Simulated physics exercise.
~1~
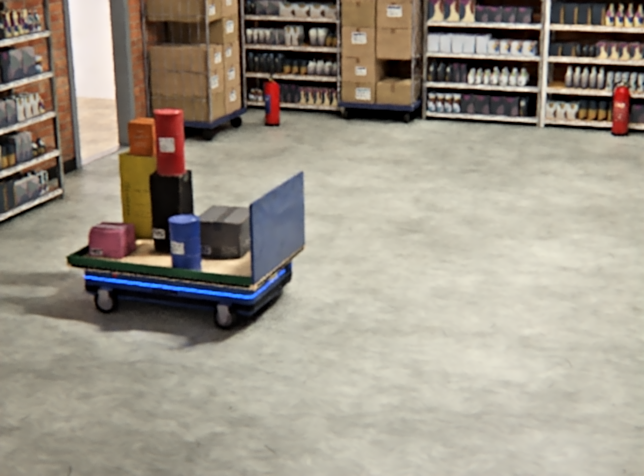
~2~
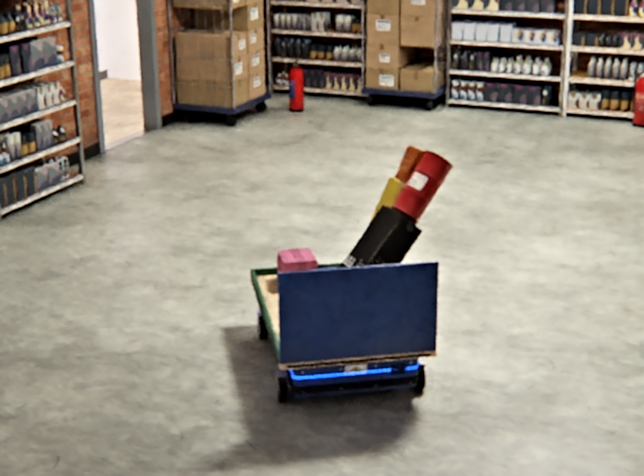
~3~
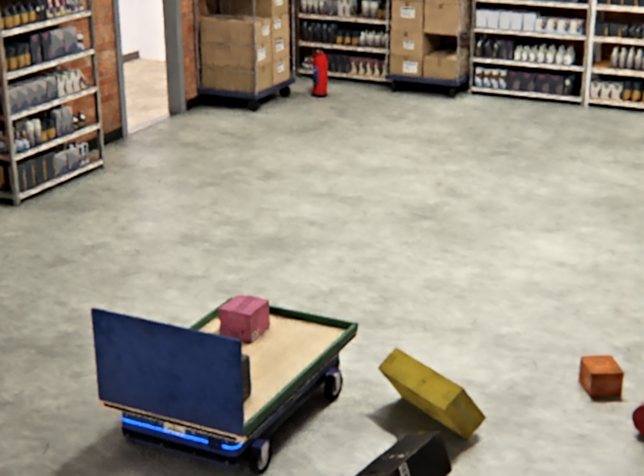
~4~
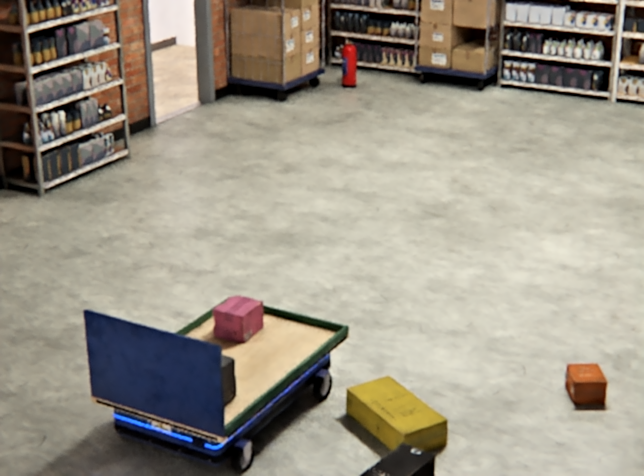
A stack of boxes and a red canister tipped off a flat cart as it swung round in a storeroom, leaving yellow, black and orange boxes lying on the floor while the pink box stayed aboard and the cart came to rest.
